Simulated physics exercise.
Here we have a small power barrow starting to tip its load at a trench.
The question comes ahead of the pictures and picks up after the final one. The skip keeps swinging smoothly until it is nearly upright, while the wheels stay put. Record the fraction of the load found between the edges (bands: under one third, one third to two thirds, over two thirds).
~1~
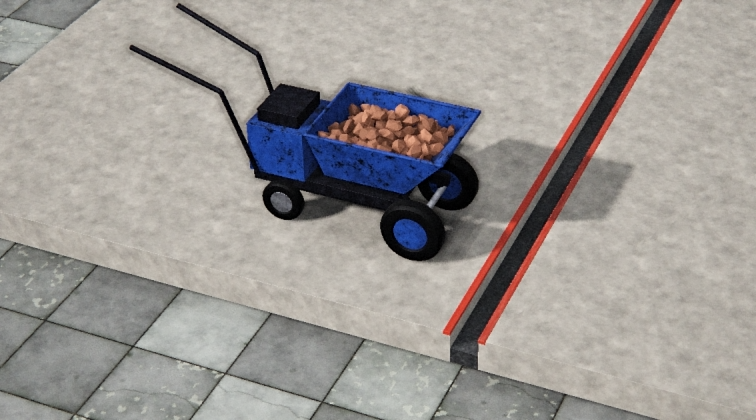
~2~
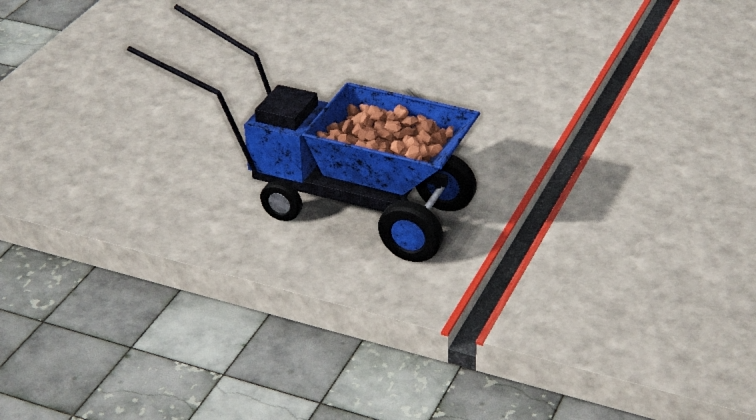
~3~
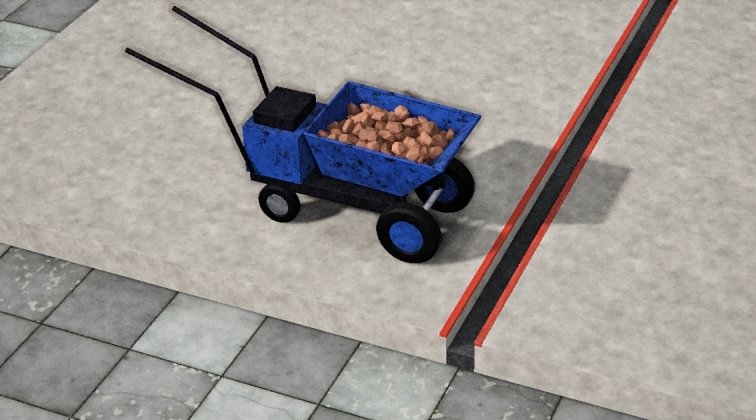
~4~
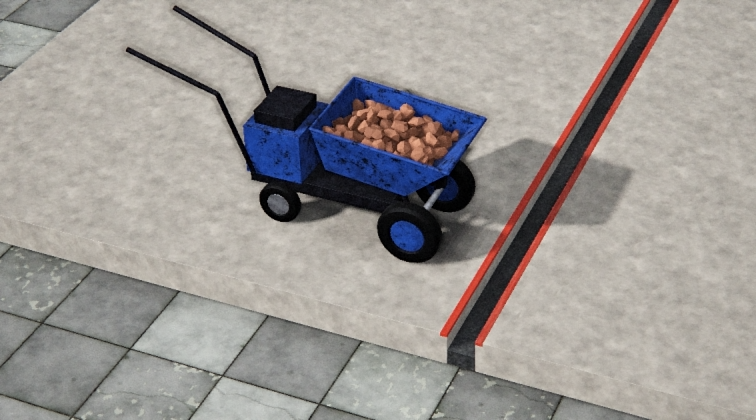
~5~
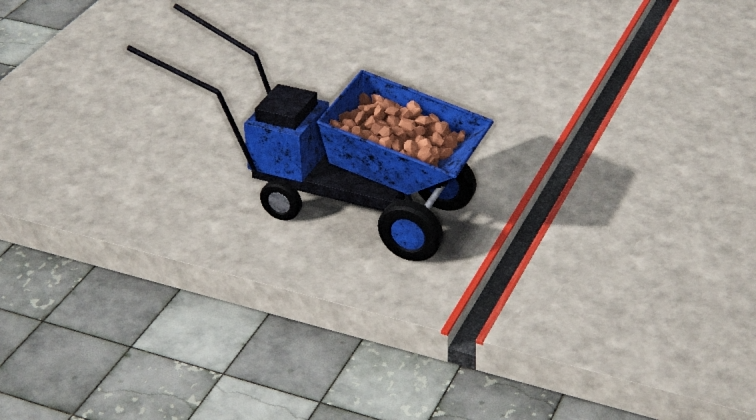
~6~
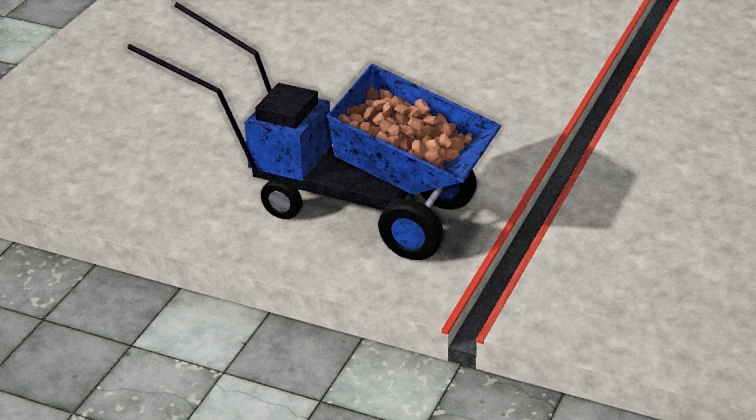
Recorded: Under one third.
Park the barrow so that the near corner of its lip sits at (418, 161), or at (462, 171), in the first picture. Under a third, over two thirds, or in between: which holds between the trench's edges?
Try one, in the middle band; try two, below one third.
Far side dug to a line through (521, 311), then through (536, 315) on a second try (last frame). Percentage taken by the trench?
About 60 and 80 per cent.
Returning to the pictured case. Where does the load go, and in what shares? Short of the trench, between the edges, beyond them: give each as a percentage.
Shares - short: 0 %, between: 15 %, beyond: 70 %.
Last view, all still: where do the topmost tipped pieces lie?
The peak rests near (542, 243).
Soon, skip tipped steeply; all in the skip.
A while on, skip tipped steeply; most in the skip; a stray few in or heaped over the trench; about a quarter beyond it; a stray few falling.
Towards the end, skip tipped right over; about a quarter in the skip; a small part in or heaped over the trench; about two thirds beyond it.
Finally, skip tipped right over; a small part in the skip; about a quarter in or heaped over the trench; about two thirds beyond it.
